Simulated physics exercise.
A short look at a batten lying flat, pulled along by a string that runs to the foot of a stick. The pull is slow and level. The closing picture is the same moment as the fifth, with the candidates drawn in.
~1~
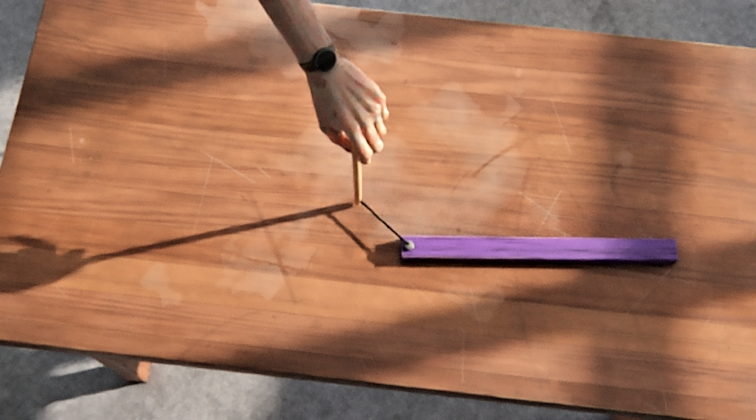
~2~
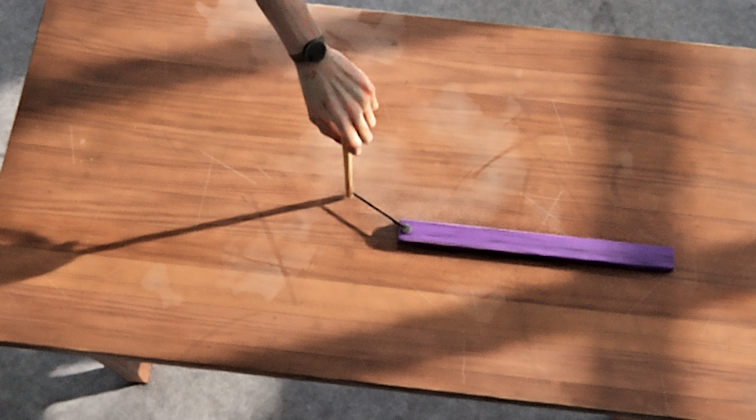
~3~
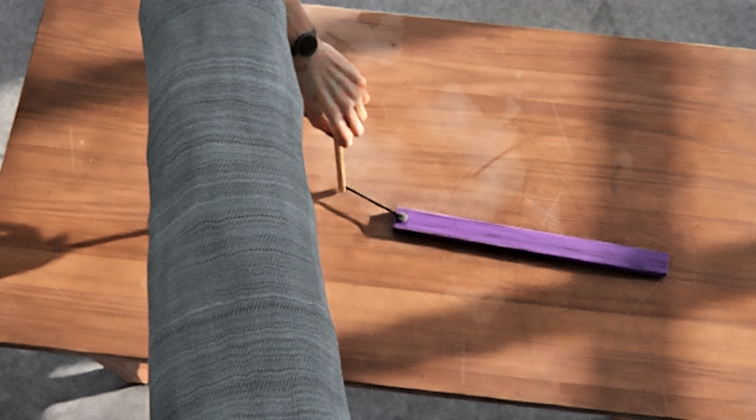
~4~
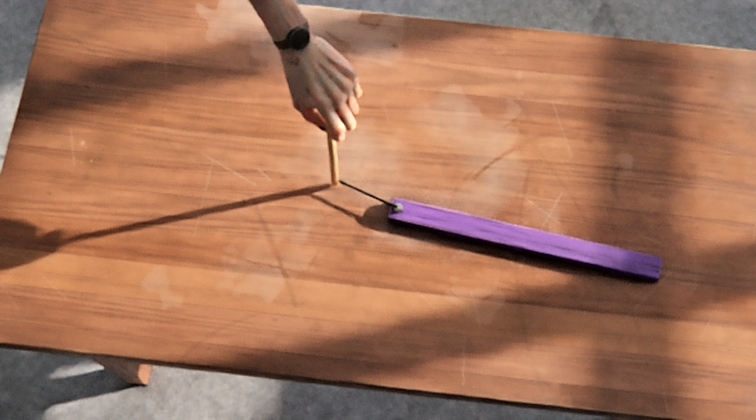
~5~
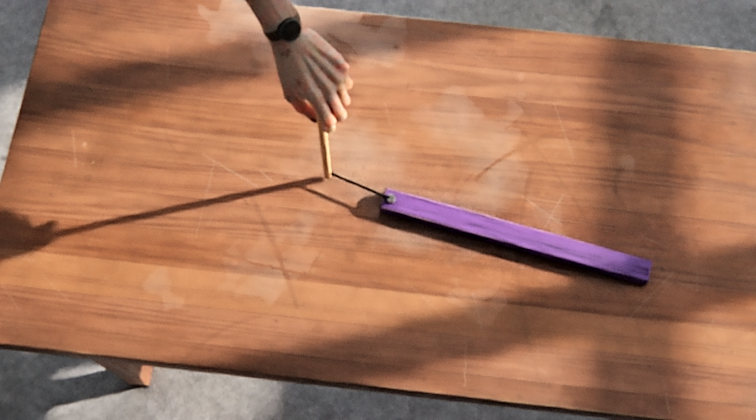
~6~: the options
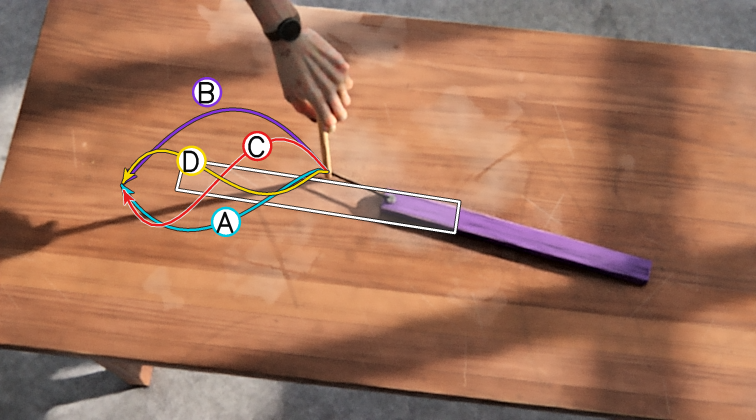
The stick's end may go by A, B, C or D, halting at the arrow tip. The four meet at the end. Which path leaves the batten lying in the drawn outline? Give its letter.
Line D does it.
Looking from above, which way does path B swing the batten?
It turns anticlockwise.
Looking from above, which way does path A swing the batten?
Anticlockwise.
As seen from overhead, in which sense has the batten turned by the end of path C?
It turns anticlockwise.
On the copy, A from (328, 172) via (226, 222) to (122, 185); B from (328, 172) via (222, 111) to (124, 183); C from (328, 172) via (222, 177) to (124, 191); D from (328, 172) via (223, 179) to (123, 182); the outline at (318, 196).
On D. First, foot of the stick (248, 192), middle of the batten (444, 223).
Then, foot of the stick (178, 155), middle of the batten (365, 204).
Finally, foot of the stick (122, 186), middle of the batten (317, 196); it lies in the outline.
By contrast, A leaves its middle at (314, 220); B leaves its middle at (318, 178); C leaves its middle at (316, 208).
